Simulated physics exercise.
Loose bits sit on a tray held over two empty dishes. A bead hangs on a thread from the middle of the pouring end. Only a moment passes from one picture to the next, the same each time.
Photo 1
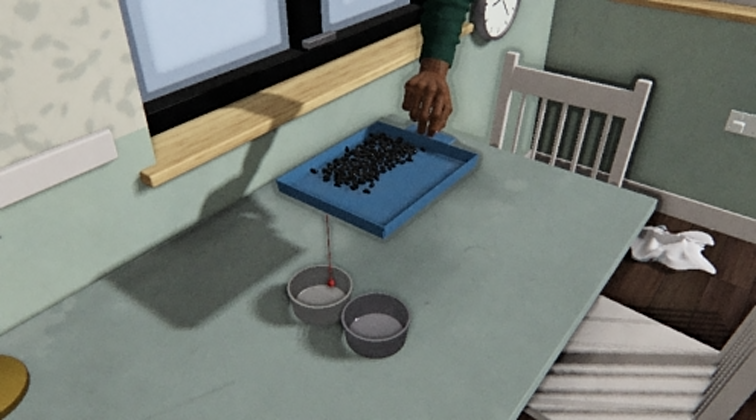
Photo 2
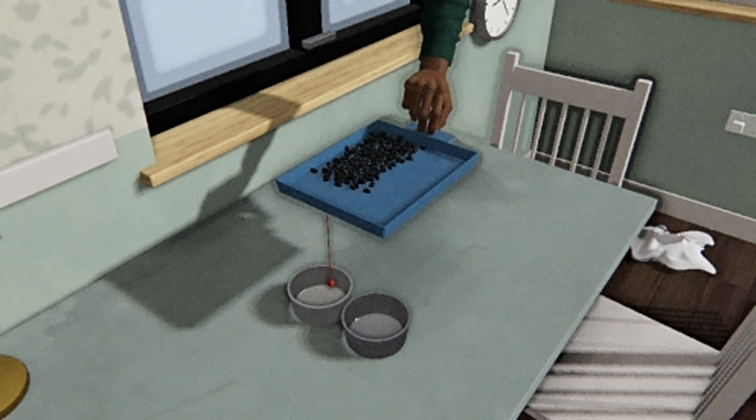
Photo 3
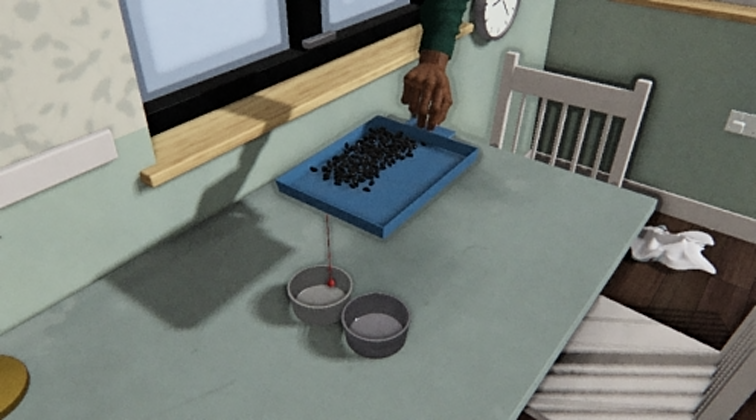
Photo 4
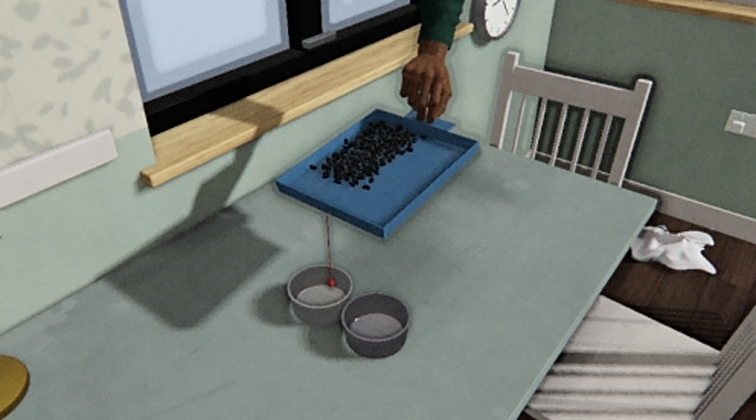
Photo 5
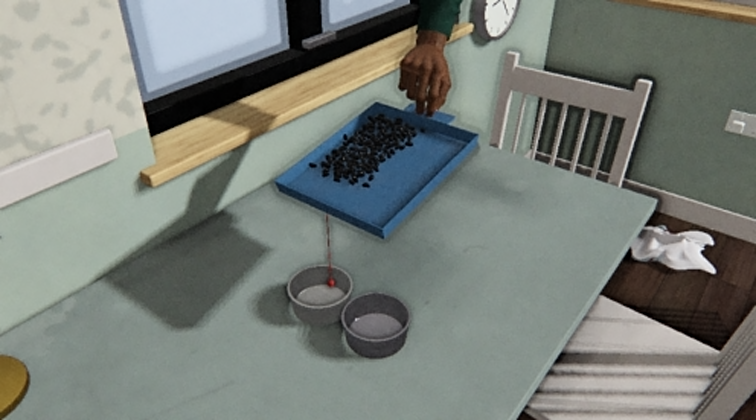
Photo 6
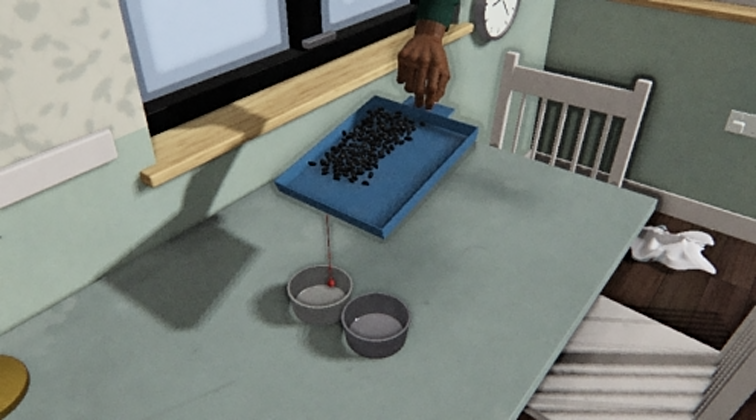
A blue tray of black beans is held by its far end above a grey-green table beside a window, seen from above at a fixed angle. A red bead hangs on a thread from its near end over two empty grey dishes, with a white chair to the right. The hand gradually tilts the tray slightly, its far end rising, while the dishes stay still.
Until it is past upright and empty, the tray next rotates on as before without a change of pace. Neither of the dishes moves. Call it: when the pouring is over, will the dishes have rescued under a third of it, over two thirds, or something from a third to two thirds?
I'd call it under a third rescued.
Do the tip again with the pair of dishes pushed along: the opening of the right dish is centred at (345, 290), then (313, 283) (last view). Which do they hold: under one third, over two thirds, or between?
The earlier try, under a third; the later try, less than a third.
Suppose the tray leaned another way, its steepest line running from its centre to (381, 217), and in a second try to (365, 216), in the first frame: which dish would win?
So, first the one on the right side, and second the one on the right side.
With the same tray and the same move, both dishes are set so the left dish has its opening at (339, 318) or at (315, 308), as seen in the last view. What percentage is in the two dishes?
30 and 50 %.
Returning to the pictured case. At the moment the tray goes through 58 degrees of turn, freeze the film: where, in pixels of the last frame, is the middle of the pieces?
I'd put the middle close to (322, 184).
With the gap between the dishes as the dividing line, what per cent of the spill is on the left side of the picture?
Share on the left: Near 100 %.
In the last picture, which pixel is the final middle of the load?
Roughly at (288, 333), give or take.
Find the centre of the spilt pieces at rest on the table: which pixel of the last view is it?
Centre at rest: About (278, 337).
Soon, tray tipped steeply; nearly all on the tray; a stray few in the air.
A while on, tray tipped right over; nearly all on the tray; a stray few in the right dish; a small part outside both; a stray few in the air.
Towards the end, tray tipped past a quarter turn; a small part in the right dish; a small part in the left dish; most outside both.
Finally, tray tipped past a quarter turn; a small part in the right dish; a small part in the left dish; most outside both.
